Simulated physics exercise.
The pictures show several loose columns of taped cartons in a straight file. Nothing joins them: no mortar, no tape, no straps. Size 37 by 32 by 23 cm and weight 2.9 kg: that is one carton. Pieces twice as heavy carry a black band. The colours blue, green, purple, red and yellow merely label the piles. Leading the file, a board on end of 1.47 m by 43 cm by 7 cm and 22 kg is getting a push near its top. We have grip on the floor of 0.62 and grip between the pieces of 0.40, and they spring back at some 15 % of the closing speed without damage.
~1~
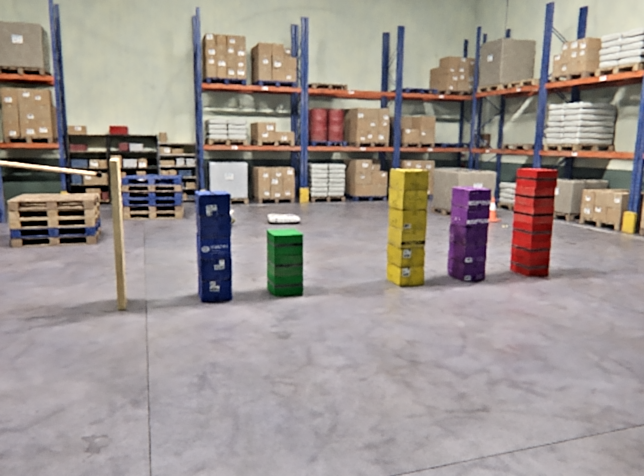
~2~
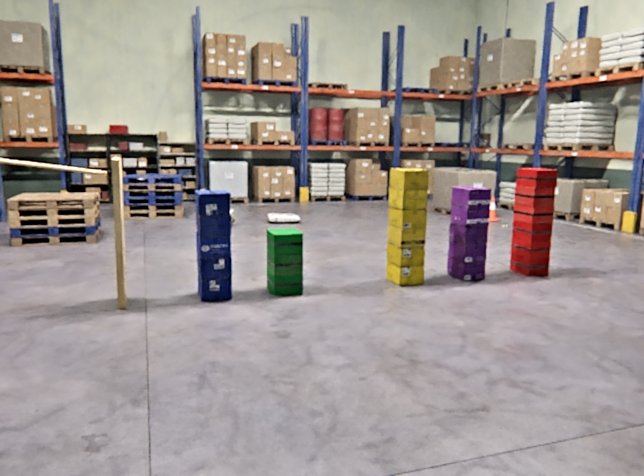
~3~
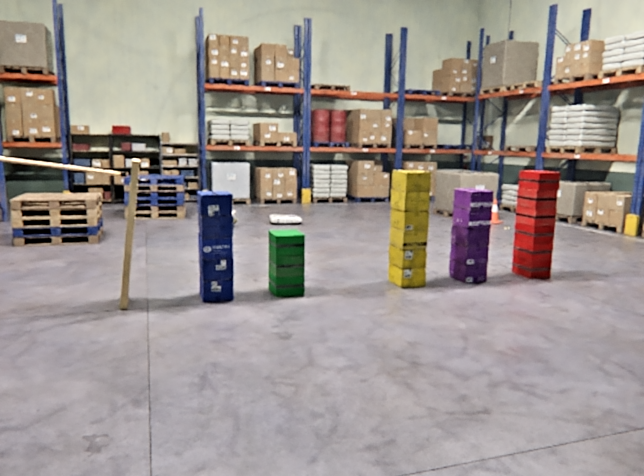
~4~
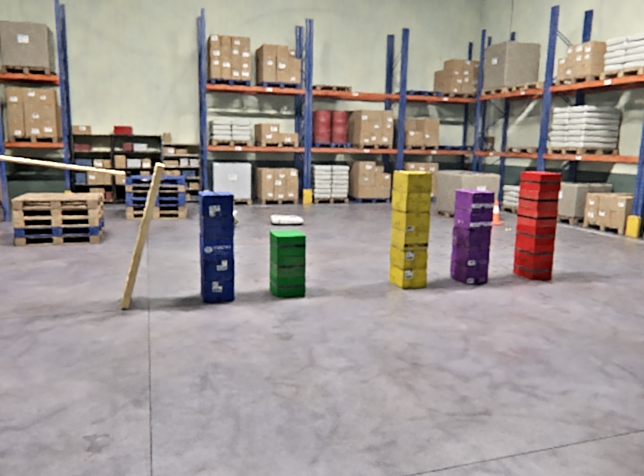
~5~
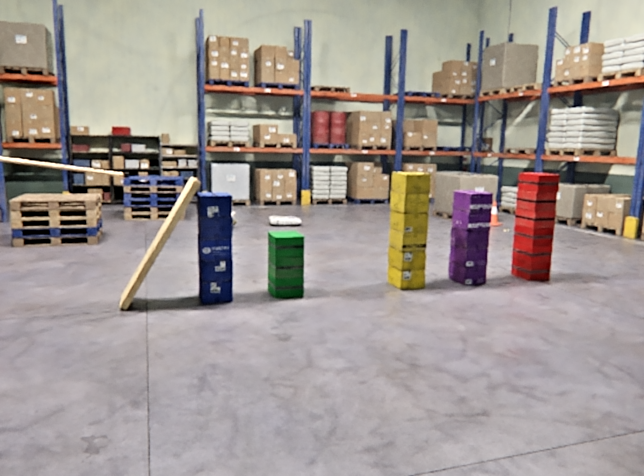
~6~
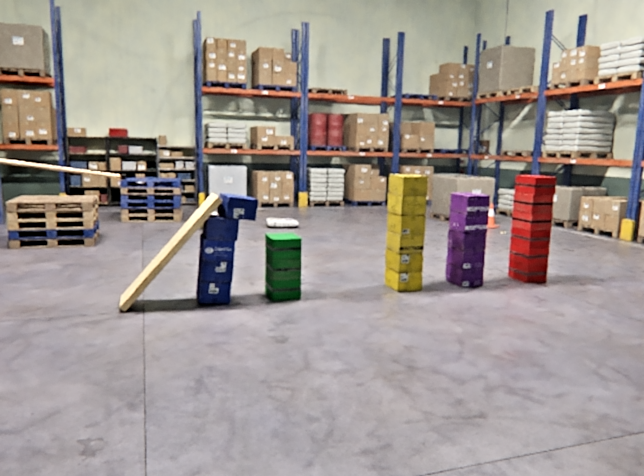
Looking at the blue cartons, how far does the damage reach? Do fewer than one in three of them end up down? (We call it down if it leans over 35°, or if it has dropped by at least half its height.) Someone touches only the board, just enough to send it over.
No, upwards of a third.
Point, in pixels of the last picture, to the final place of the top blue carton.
Its middle finishes near pixel (376, 278) of the last picture.
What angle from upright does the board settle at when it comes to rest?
Around 70 degrees, give or take.
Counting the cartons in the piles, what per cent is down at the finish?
Estimate: About 30% of them.
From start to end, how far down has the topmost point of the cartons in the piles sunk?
Roughly 0 centimetres.
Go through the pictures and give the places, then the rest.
In the first picture (pixels give the middle of a visible side), pole end (98, 175) 9 cm short, board 0° from upright; top blue carton (215, 205); top green carton (289, 245); none of the others has stirred.
In the second picture, pole end (109, 174) 13 mm in, board 1° from upright; top blue carton (215, 204).
In the third picture, pole end (123, 175) 11 cm in, board 7° from upright; top blue carton (217, 205); none of the others has stirred.
In the fourth picture, pole end (128, 175) 14 cm in, stopped, board 15° from upright; top blue carton (218, 206); none of the others has stirred.
In the fifth picture, pole end (126, 176) 14 cm in, stopped, board 31° from upright; top blue carton (216, 207); none of the others has stirred.
In the sixth picture, pole end (123, 177) 14 cm in, stopped, board 41° from upright; top blue carton (242, 209) 8° from how it stood; top red carton (546, 186); movement in 5 of them.
Then, 0.35 s past the last view, board 57° from upright; 1 of the 5 blue cartons down (1 of 25 in all colours); top blue carton 70° from how it stood, 13 cm lower; top green carton 54 mm from its place.
Then, 0.83 s past the last view, board 68° from upright; 5 of the 5 blue cartons down (6 of 25 in all colours); top blue carton upside down; top green carton 68° from how it stood, 25 cm lower.
In the end, board 68° from upright; 5 of the 5 blue cartons down (7 of 25 in all colours); top blue carton upside down; top green carton on its side. That is 100 per cent. From the last view, middles, top blue carton near (376, 278), top green carton near (344, 277).
